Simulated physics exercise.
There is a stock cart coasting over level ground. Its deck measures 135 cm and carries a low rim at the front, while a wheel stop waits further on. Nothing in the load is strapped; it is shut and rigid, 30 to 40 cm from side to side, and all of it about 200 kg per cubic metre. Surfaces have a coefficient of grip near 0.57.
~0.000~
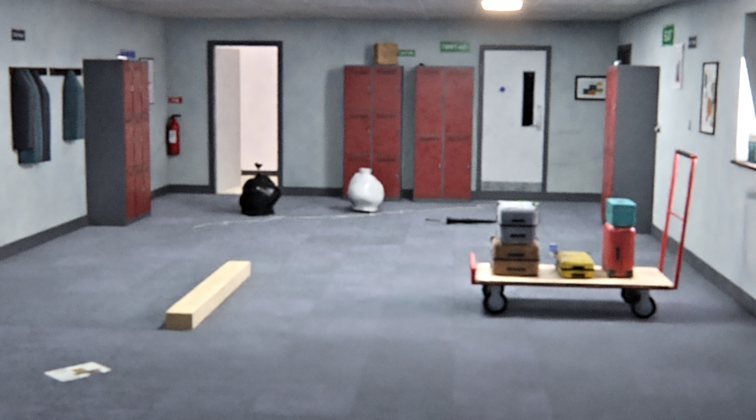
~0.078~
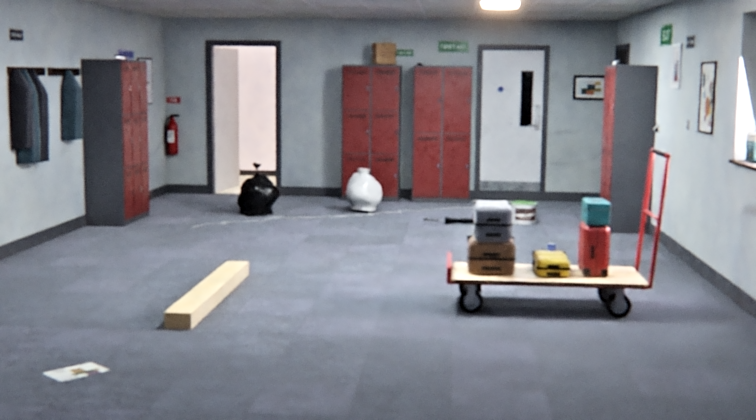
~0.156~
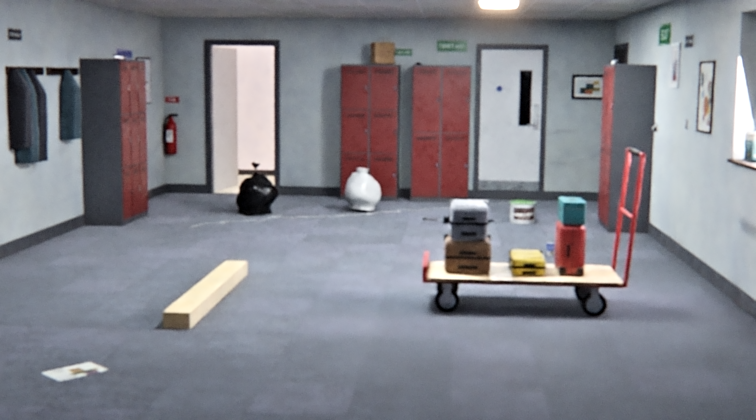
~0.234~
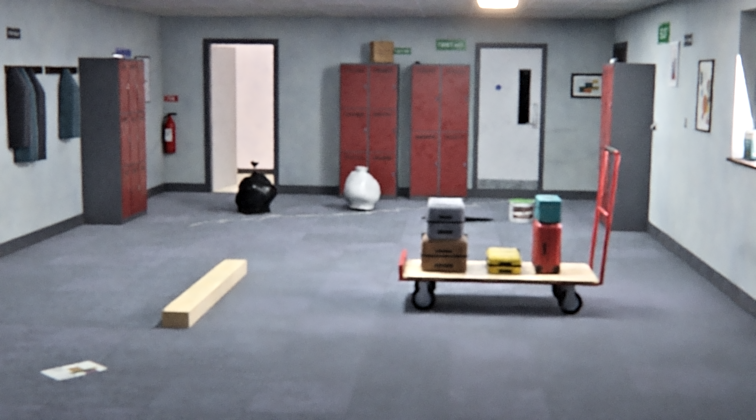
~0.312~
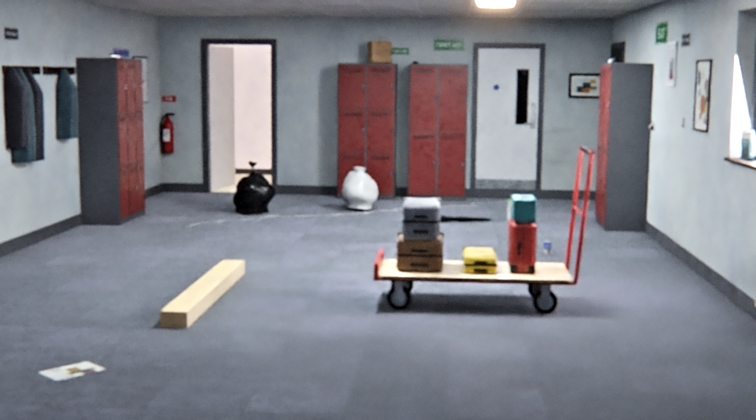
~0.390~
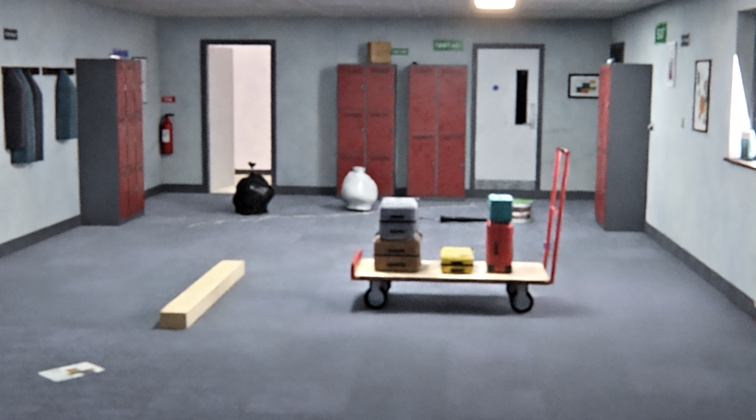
A flat cart with red ends, carrying stacked cases, a small yellow case and a teal box on a red one, rolled steadily leftward across the carpeted locker room while everything around it stayed still.
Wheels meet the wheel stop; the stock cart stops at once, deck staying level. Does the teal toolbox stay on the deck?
Still on the deck.
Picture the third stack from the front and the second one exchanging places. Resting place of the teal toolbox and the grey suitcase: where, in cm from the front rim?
Rest positions - teal: 20 past; grey: 70 past.
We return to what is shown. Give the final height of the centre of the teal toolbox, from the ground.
Close to 55 cm above the ground.
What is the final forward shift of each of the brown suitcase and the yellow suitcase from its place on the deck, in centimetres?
Shift, cm - brown: 10; yellow: 25.
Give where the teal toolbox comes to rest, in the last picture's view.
About (265, 226).
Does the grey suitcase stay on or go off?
Well, grey is lost, I'd say.
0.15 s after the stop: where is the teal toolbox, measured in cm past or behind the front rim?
Around 75 cm short of the front rim.
The wheels strike at 0.93 s.
After 1.08 s the teal toolbox is 75 cm behind the rim, tilted 20°, near (307, 204) in the last picture's view.
After 1.33 s the teal toolbox is 42 cm behind the rim, tilted 65°, near (262, 223) in the last picture's view.
After 1.73 s the teal toolbox is 44 cm behind the rim, tilted 45°, near (265, 226) in the last picture's view.
At rest, 2.0 s, past the rim, grey suitcase; behind it, teal toolbox, brown suitcase, red suitcase and yellow suitcase.
